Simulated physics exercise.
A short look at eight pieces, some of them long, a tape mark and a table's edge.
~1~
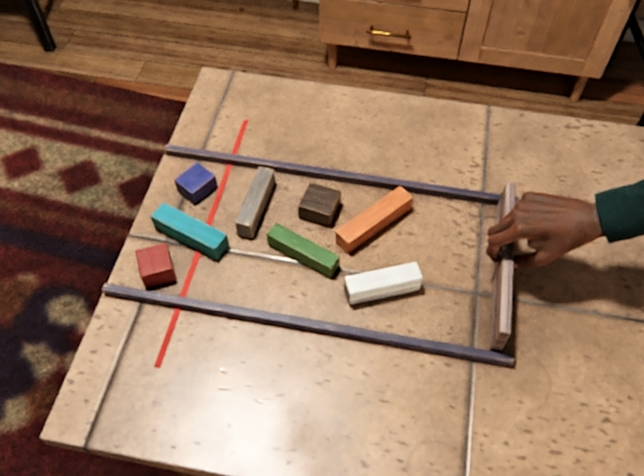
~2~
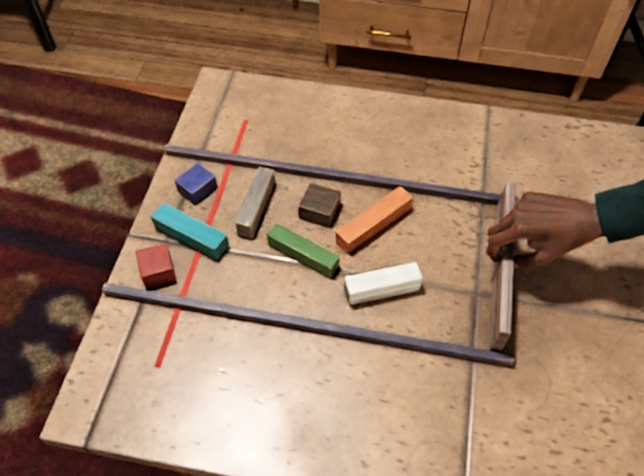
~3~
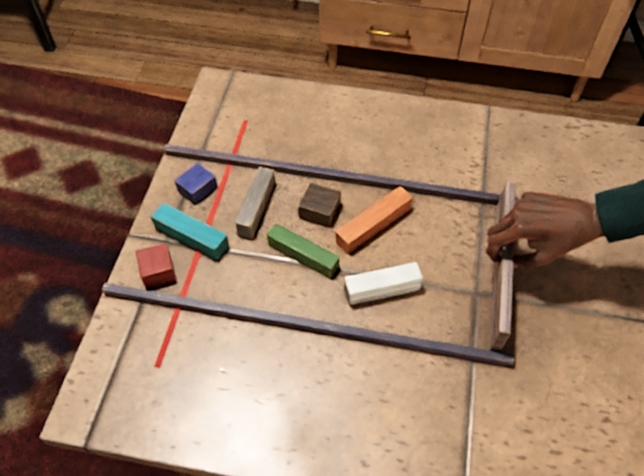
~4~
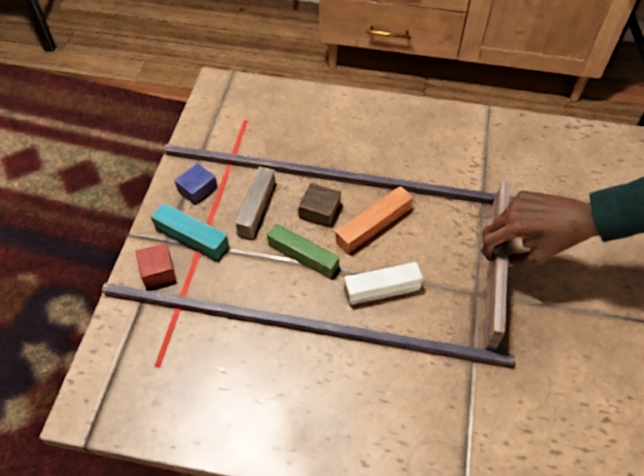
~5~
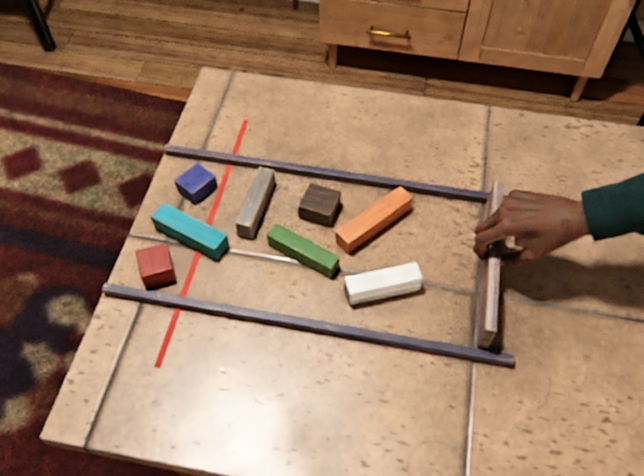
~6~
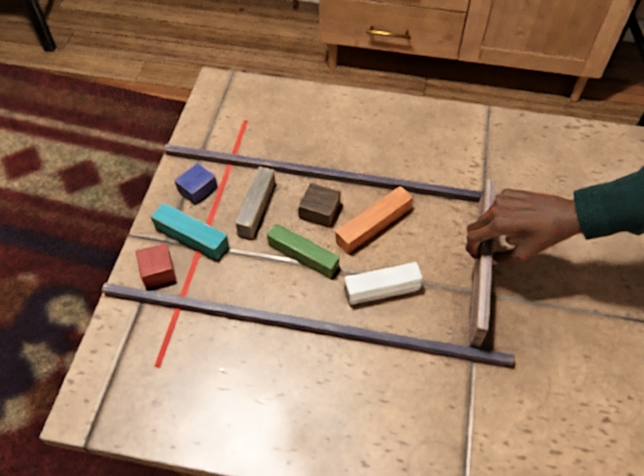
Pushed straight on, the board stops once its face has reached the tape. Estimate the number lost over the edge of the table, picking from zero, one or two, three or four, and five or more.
The number going over the edge will be one or at most two.
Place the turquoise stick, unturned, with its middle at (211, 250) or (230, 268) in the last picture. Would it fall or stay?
Stays put; stays put.
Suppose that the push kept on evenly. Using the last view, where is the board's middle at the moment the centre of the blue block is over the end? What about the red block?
The middle is at (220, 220) when it's the blue block, and at (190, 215) when it's the red block.
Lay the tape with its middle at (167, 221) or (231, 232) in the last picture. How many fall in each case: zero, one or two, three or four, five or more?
In turn: More than four; not one.
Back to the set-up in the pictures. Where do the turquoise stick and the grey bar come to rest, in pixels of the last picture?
First: About (142, 224); second: About (156, 173).
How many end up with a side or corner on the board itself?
It adds up to 2.
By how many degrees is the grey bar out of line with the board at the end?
Angle: Close to 40 degrees.
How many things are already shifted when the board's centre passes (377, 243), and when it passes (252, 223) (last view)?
At the first place 2, at the second 7.
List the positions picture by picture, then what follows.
In the first frame, red block (156, 266); blue block (196, 183); turquoise stick (190, 231); board (503, 263); tape (207, 228).
In the second frame, blue block (196, 183); green bar (303, 250).
In the third frame, turquoise stick (190, 231); grey bar (256, 202).
In the fourth frame, red block (156, 266); orange bar (374, 220).
In the fifth frame, blue block (196, 183); board (491, 261).
In the sixth frame, red block (156, 266); blue block (196, 183); turquoise stick (190, 231); board (483, 260); tape (207, 228).
Early on, none off yet; red block at rest near (156, 266); blue block at rest near (196, 183); turquoise stick at rest near (190, 231).
Finally, the number that fall off is one or two; lost, blue block.
